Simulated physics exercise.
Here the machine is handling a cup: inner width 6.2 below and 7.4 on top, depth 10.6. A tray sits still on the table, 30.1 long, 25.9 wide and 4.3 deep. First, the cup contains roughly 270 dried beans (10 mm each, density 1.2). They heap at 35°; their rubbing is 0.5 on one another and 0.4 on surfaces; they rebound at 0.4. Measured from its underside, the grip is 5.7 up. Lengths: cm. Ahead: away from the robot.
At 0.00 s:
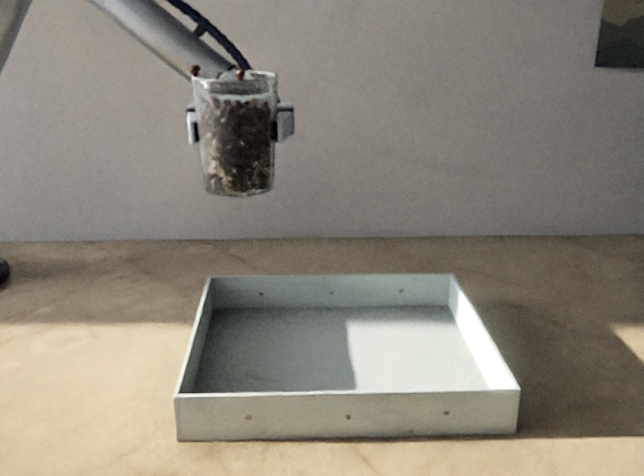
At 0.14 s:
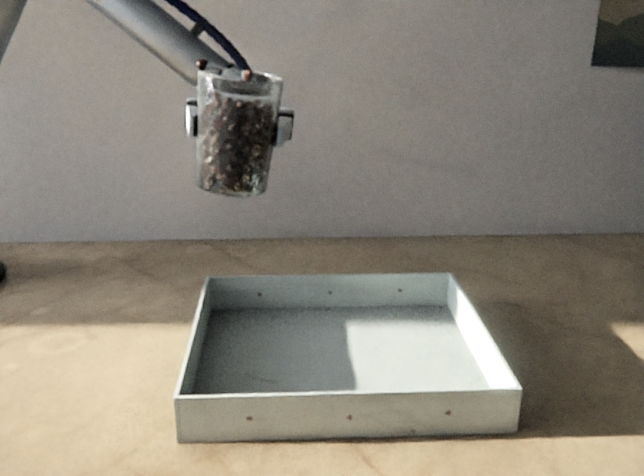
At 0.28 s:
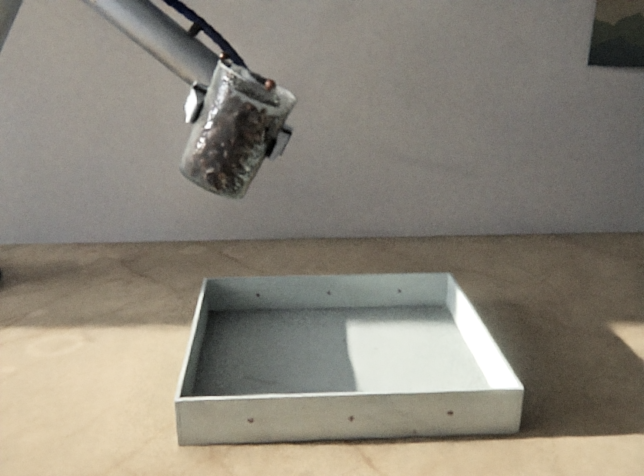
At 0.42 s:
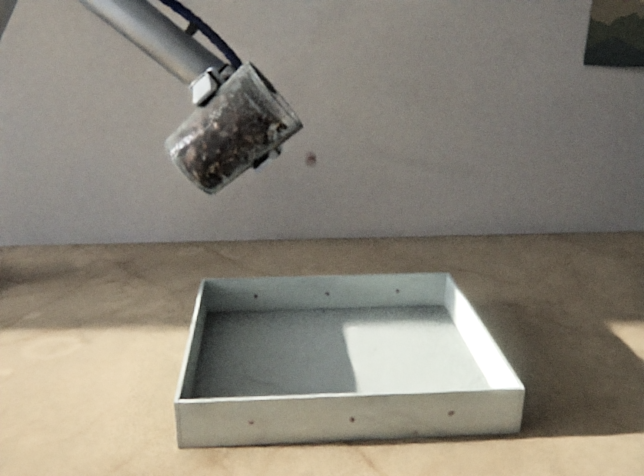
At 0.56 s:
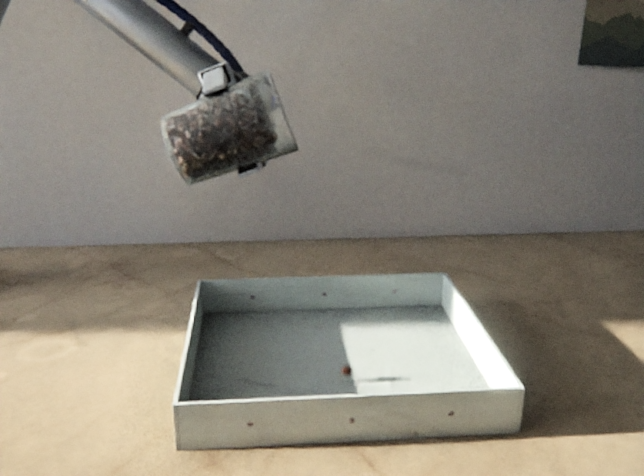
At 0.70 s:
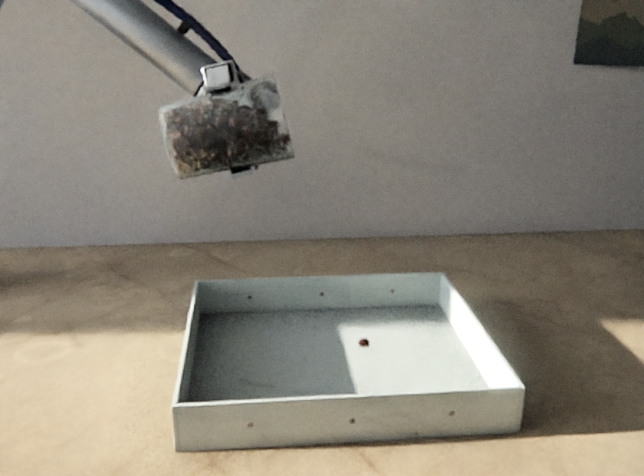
Clear cup of dried beans tilting on a robot arm above a pale tray, a single bean dropping into the tray.
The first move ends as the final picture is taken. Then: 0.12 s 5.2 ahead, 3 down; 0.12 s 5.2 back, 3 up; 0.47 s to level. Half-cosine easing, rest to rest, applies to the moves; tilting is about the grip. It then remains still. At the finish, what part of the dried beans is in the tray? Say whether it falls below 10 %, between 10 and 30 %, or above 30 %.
It falls between 10 and 30 %.
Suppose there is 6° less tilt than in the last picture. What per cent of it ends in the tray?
Estimate: Close to 15 in a hundred.
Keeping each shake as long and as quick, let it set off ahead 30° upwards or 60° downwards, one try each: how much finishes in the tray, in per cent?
Some 85 and 5 per cent.
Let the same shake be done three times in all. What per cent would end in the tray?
Estimate for that case: 45 %.
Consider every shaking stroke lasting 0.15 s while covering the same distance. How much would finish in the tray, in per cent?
Estimate for that case: 10 %.
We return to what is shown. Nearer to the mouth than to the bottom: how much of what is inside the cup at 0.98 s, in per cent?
Roughly 45 per cent.
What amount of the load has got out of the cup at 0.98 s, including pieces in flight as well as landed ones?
Roughly 20 percent up to then.
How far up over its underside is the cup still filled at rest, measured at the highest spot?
Height at rest: About 9.0 centimetres.
After 0.98 s, tilted 75° forward, highest piece 27 above the table; 225 in the cup, 5 in the tray, 43 in flight or on a rim.
After 1.27 s, tilted 16° forward, highest piece 29 above the table; 214 in the cup, 58 in the tray, 1 in flight or on a rim.
After 1.61 s, level, highest piece 29 above the table; 214 in the cup, 59 in the tray.
After 2.66 s, level, highest piece 29 above the table; 214 in the cup, 59 in the tray.
In the end, 214 in the cup, 59 in the tray. That is 22 % in the tray.
